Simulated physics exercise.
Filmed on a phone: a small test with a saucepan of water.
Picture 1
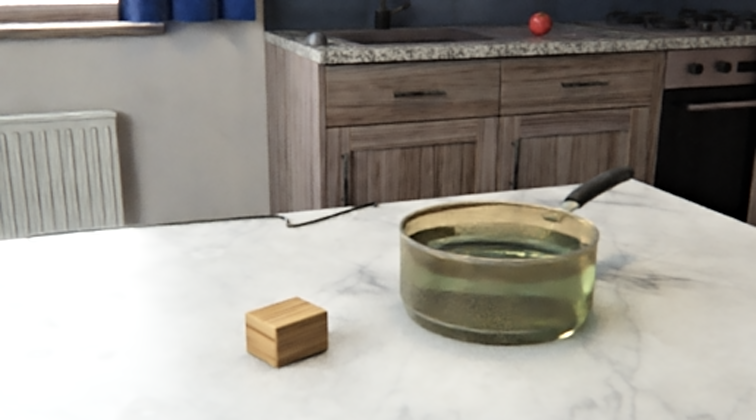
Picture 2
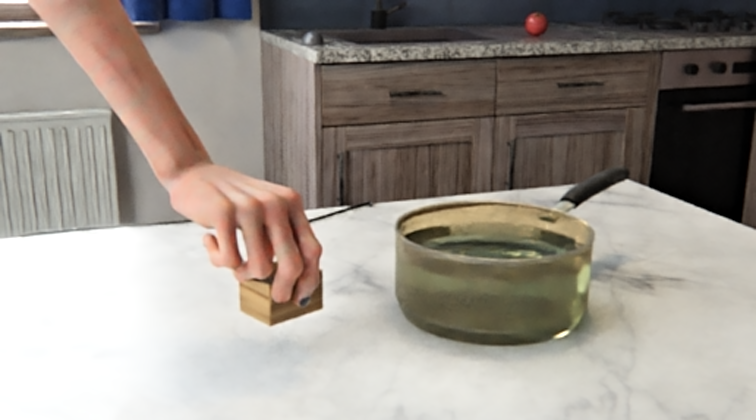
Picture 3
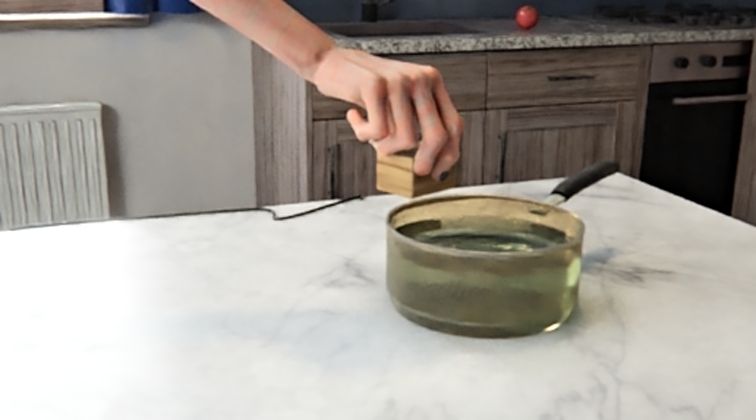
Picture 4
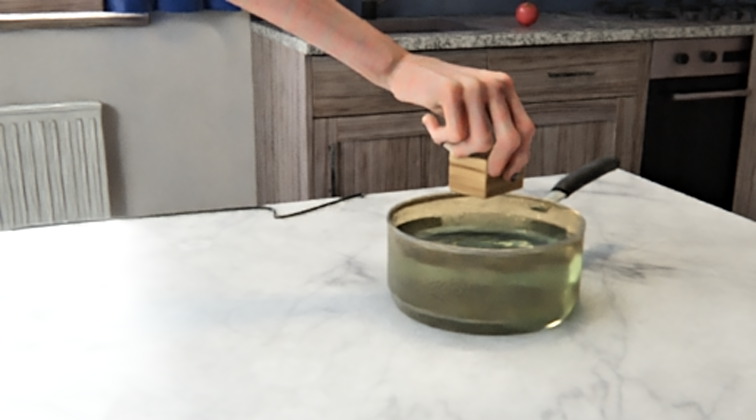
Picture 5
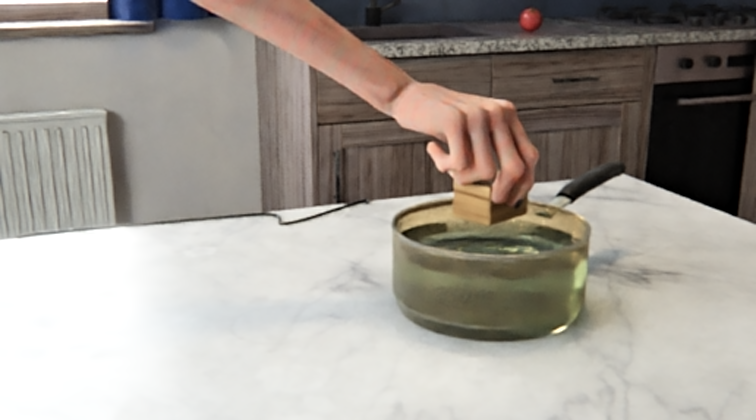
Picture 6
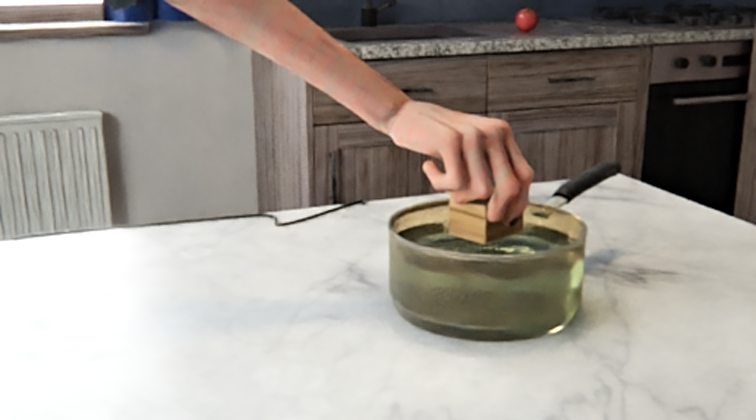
A hand picked up a small wooden block from a white marble countertop, carried it right over a saucepan of water, and lowered it until it was just above the surface.
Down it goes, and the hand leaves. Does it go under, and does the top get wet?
The thing bobs on top; the saucepan keeps it all in.
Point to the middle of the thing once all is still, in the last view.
At about (486, 247).
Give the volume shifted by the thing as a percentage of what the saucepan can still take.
Near 10 in a hundred.
Soon after, the wooden block enters the water; the saucepan is about three quarters full.
Later, the wooden block comes up again; the saucepan is about three quarters full.
In the end, the wooden block floats; the saucepan is about three quarters full; nothing is spilt.
